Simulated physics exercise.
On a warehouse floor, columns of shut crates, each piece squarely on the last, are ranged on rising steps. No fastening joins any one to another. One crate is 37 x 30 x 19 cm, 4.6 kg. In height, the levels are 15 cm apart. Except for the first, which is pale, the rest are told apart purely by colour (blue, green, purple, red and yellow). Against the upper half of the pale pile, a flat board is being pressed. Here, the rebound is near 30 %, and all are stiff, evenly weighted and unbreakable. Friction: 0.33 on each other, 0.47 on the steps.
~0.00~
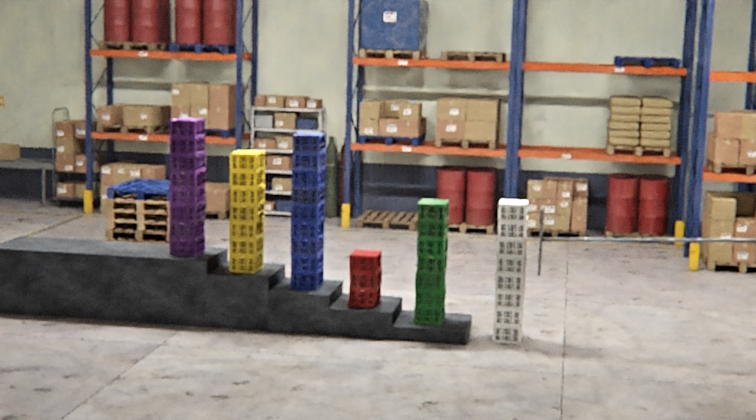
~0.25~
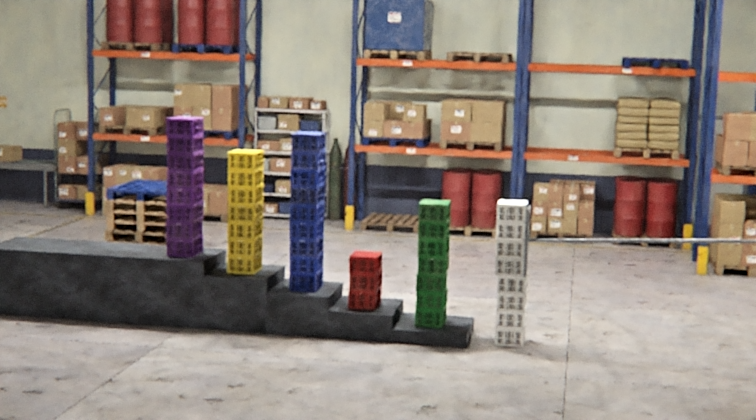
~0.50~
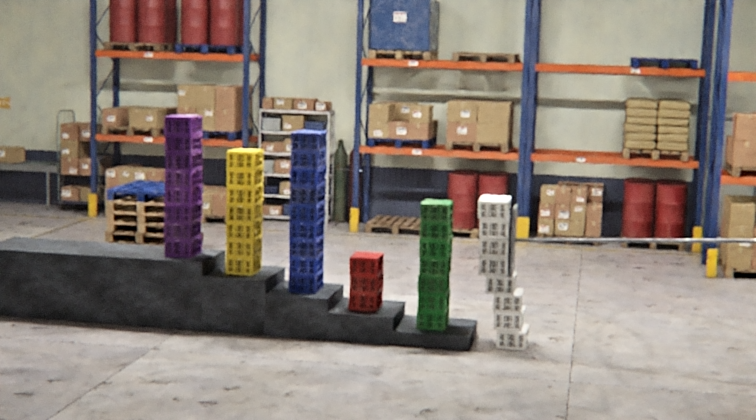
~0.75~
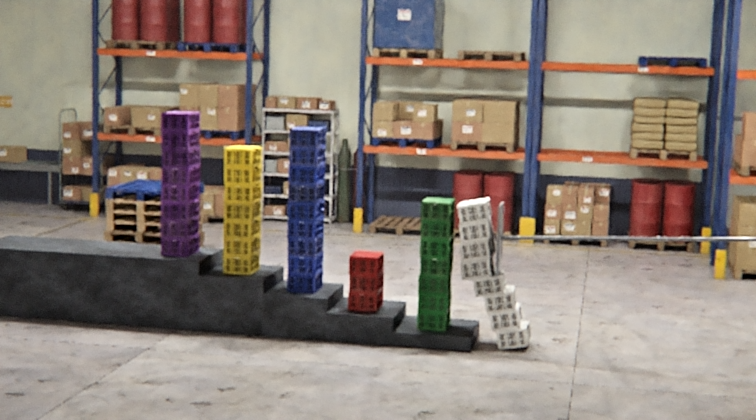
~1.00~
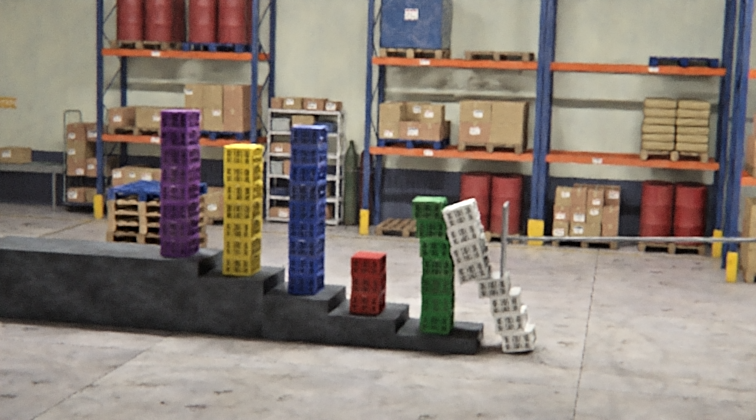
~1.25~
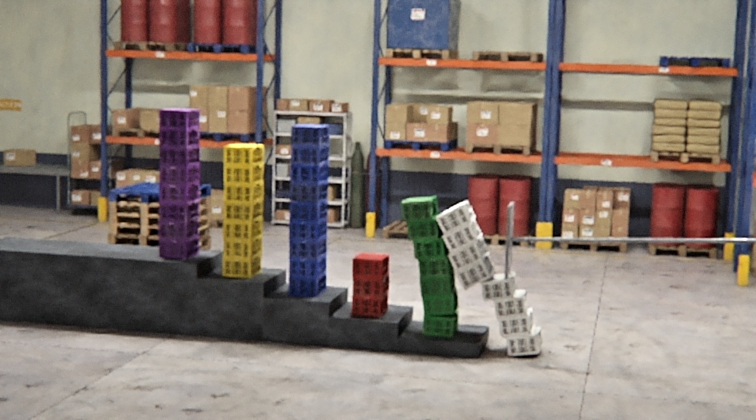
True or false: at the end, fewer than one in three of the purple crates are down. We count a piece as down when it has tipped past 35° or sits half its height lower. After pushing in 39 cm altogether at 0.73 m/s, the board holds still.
True.
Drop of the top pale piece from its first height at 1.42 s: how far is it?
About 20 cm.
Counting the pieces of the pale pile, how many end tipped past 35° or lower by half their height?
Exactly 4 pale pieces do.
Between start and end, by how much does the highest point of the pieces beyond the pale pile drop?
Something like 0 cm, give or take.
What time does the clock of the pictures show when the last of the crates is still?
It all settles by about 2.5 s.
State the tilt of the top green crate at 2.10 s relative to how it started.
Its tilt comes to about 60° at that moment.
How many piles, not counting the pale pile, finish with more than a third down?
In total, 1.
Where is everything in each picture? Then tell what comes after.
In the first picture (each place is the centre of the face we see best; the camera moves round a little), board (541, 234) 15 cm short; top purple crate (182, 129); top green crate (432, 213); the others all in place.
Board (527, 234) 36 mm in; top purple crate (180, 128), in the second picture.
Board (513, 234) 22 cm in; top purple crate (178, 126), in the third picture.
Board (499, 232) 39 cm in, top of the pale pile leaning 12°; top purple crate (175, 122); the others all in place, in the fourth picture.
Board (503, 232) 39 cm in, stopped, top of the pale pile leaning 21°; top purple crate (174, 121); top green crate (427, 211) moved 13 cm; 3 have shifted, in the fifth picture.
Board (508, 233) 39 cm in, stopped, top of the pale pile leaning 30°; top purple crate (173, 120); top green crate (416, 211) tilted 8°; 6 have shifted, in the sixth picture.
By 1.42 s, 4 of the pale pile down; none of the 8 purple crates down (0 of 34 in all colours); top purple crate unmoved; top green crate tilted 14°.
By 1.64 s, 4 of the pale pile down; none of the 8 purple crates down (1 of 34 in all colours); top purple crate unmoved; top green crate tilted 29°, 13 cm lower.
By 1.84 s, 4 of the pale pile down; none of the 8 purple crates down (6 of 34 in all colours); top purple crate unmoved; top green crate tilted 42°, 30 cm lower.
By 2.10 s, 4 of the pale pile down; none of the 8 purple crates down (5 of 34 in all colours); top purple crate unmoved; top green crate tilted 56°, 40 cm lower.
When it is over (2.8 s), 4 of the pale pile down; none of the 8 purple crates down (5 of 34 in all colours); top purple crate unmoved; top green crate tilted 53°, 45 cm lower. That is 0 per cent. In pixels of the last frame, middles, top purple crate near (180, 119), top green crate near (334, 247).
